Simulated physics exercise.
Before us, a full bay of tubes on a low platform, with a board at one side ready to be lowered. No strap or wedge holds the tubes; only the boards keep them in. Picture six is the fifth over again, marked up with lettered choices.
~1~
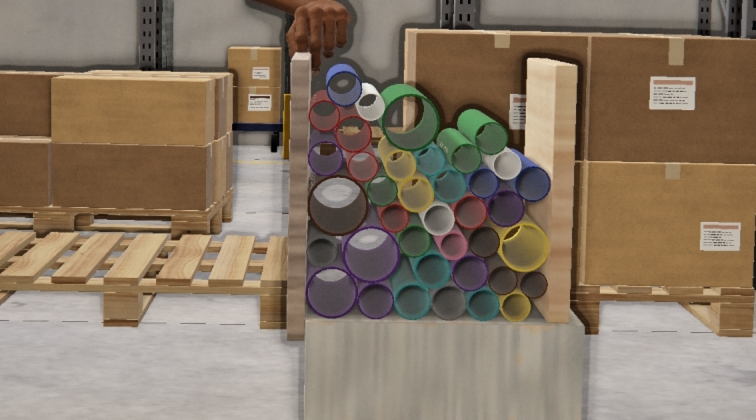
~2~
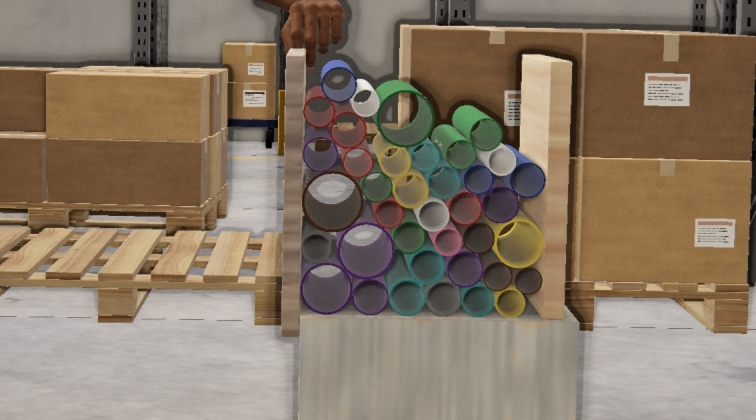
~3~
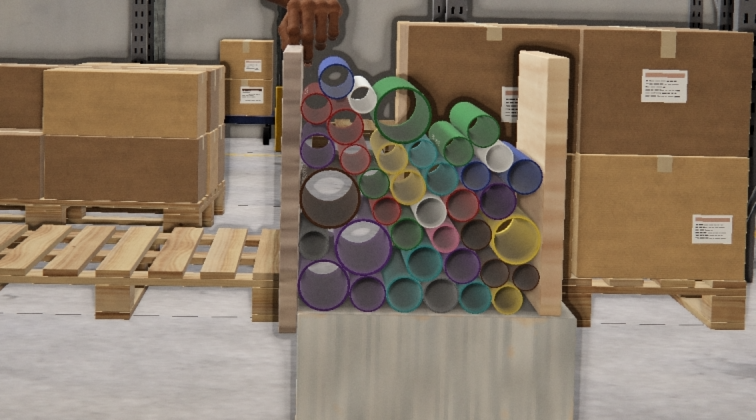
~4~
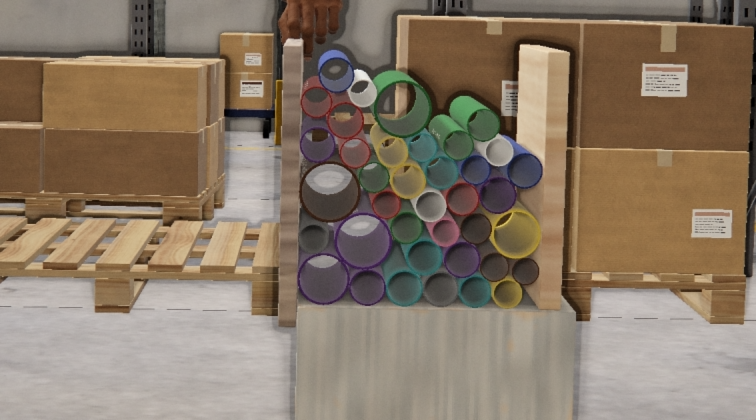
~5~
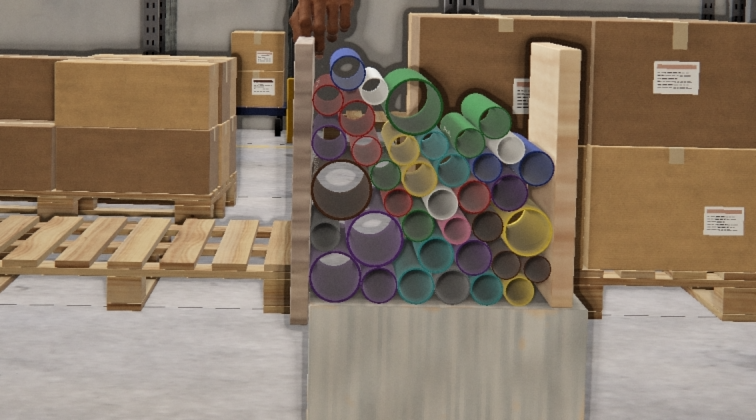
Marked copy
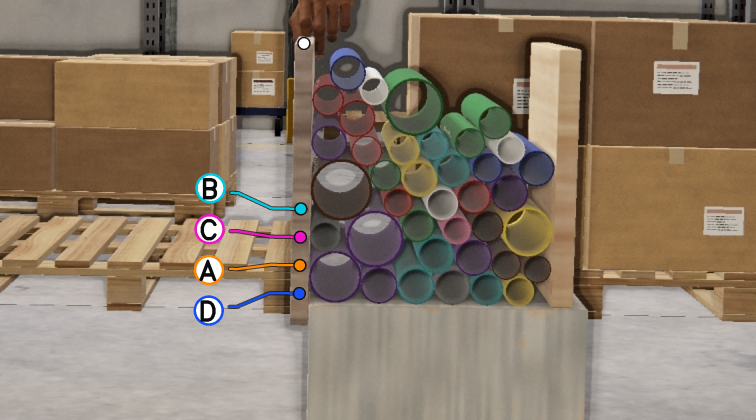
In a warehouse, a stack of colourful tubes sat between two upright boards on a low platform, a hand resting at the left board's top, and nothing moved except the slightly shifting view.
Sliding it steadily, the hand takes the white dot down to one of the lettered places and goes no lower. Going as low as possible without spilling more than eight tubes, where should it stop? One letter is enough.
The lowest mark that will do is C.
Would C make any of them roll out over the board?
Yes, at C.
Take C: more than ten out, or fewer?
At C, fewer than ten.
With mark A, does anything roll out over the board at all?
Yes.
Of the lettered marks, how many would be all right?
The number is two.
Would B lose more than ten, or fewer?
At B, fewer than ten.
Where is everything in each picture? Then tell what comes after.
The first frame shows a yellow tube (524, 247); a red tube (470, 212); a turquoise tube (450, 186).
The second frame shows a turquoise tube (444, 182); a green tube (406, 119).
The third frame shows a white tube (363, 99); side board (292, 178).
The fourth frame shows a purple tube (324, 279).
The fifth frame shows a grey tube (325, 237); a yellow tube (527, 232); a red tube (474, 197).
On the marked copy, A at (300, 265); B at (301, 209); C at (300, 237); D at (299, 293); the white dot at (304, 43).
With C. Early on, top of the board (312, 125).
Further on, top of the board (310, 216).
At the end, top of the board (310, 237), eight out over the board.
As for the rest, A more than eight out over the board; B about four out over the board; D more than eight out over the board.
